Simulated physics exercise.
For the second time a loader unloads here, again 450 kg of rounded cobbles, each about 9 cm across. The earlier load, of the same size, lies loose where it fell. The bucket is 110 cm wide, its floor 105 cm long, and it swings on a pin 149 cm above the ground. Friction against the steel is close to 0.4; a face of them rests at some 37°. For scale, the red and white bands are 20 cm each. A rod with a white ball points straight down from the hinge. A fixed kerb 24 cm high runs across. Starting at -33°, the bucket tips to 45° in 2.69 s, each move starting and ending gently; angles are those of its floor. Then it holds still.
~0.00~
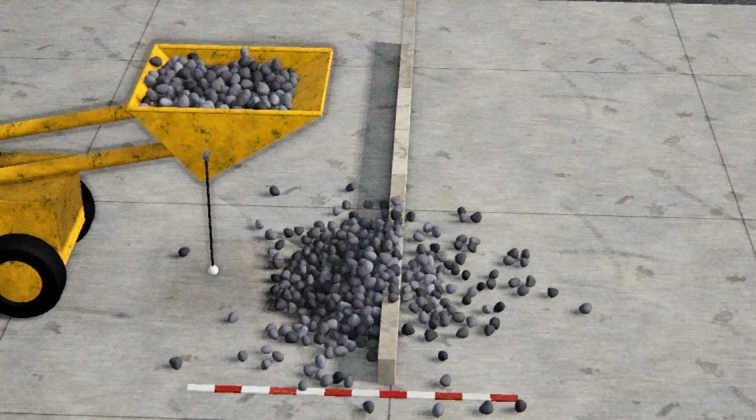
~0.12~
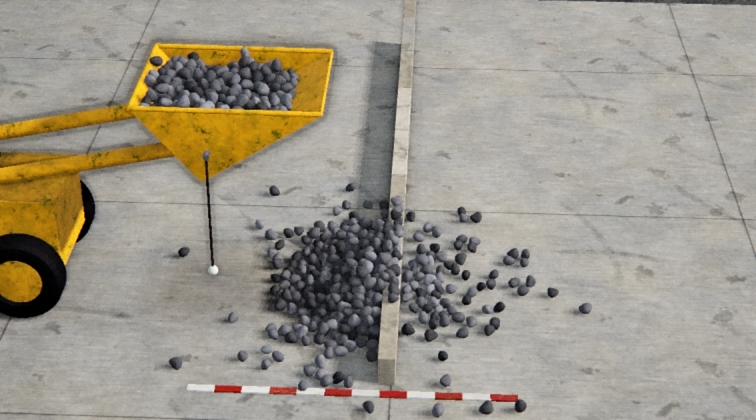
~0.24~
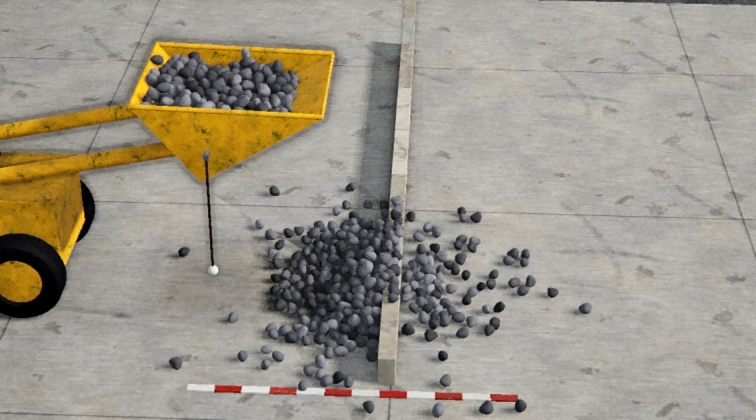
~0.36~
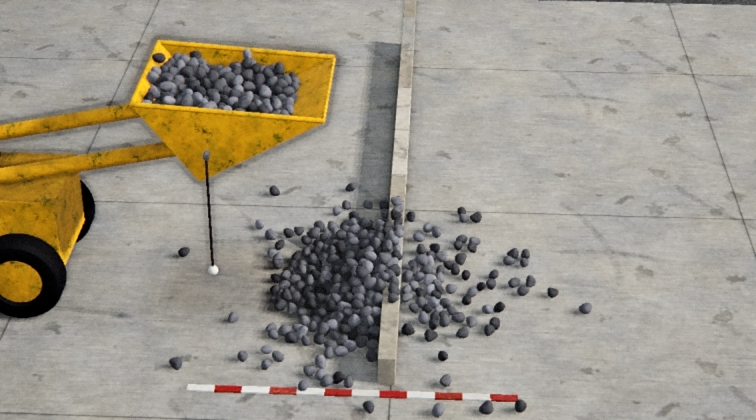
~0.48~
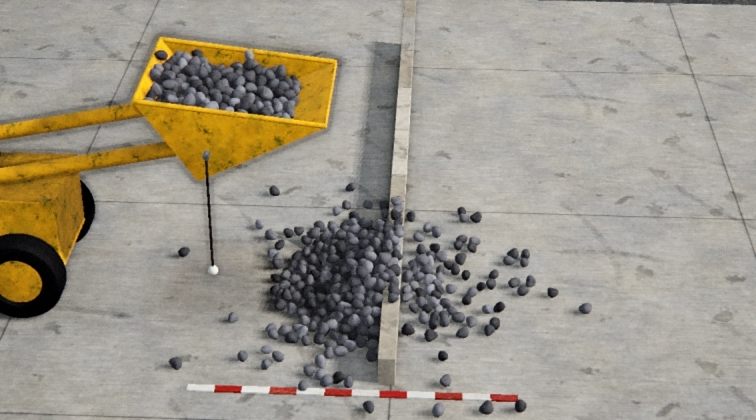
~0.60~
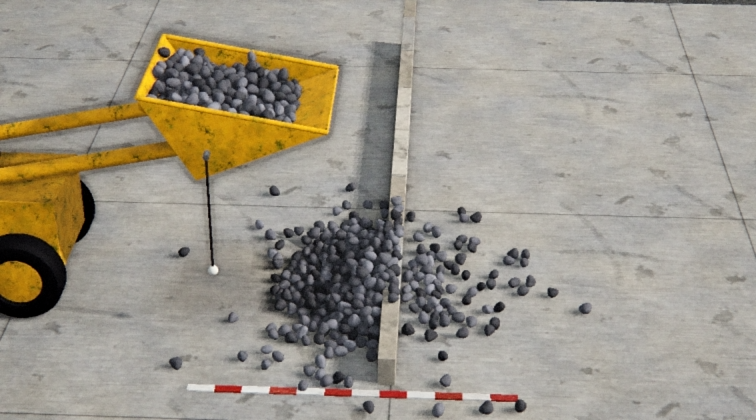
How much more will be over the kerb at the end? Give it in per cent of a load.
Roughly 6 per cent of a load more.
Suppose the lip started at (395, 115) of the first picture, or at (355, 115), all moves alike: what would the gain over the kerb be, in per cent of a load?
First some 90, then 40 per cent.
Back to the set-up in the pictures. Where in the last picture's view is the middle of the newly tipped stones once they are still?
Their middle is at about (334, 270).
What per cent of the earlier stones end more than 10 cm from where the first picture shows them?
About 20 per cent.
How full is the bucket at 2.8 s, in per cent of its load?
It holds some 0 per cent.
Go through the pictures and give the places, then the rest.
The first frame shows lip at (321, 114), floor tilted -33°, highest stones at (205, 70). The earlier load is highest near (378, 258), 34 cm above ground level, 83 % on this side of the kerb, 17 % over the kerb.
The second frame shows lip at (321, 115), floor tilted -33°, highest stones at (205, 70); the stones move at 0.0 m/s on average.
The third frame shows lip at (322, 117), floor tilted -31°, highest stones at (206, 70); the stones move at 0.1 m/s on average.
In the fourth frame, the bucket is at -29°, its lip at (324, 121); the top of the load is at (198, 70); the stones move at 0.1 m/s on average.
The fifth frame shows lip at (326, 126), floor tilted -26°, highest stones at (180, 69); the stones move at 0.1 m/s on average.
In the sixth frame, the bucket is at -23°, its lip at (327, 133); the top of the load is at (178, 67); the stones move at 0.1 m/s on average.
After 2.0 s the floor is at 33°; in per cent of one load, 84 in the bucket, 98 on this side of the kerb, 17 over the kerb; the foremost stones are at (533, 278).
After 2.8 s the floor is at 45°; in per cent of one load, 1 in the bucket, 177 on this side of the kerb, 22 over the kerb; the foremost stones are at (533, 278).
After 3.1 s the floor is at 45°; in per cent of one load, 0 in the bucket, 177 on this side of the kerb, 23 over the kerb; the foremost stones are at (533, 278).
After 5.8 s the floor is at 45°; in per cent of one load, 0 in the bucket, 176 on this side of the kerb, 24 over the kerb; the foremost stones are at (533, 278). Net gain over the kerb, 6.
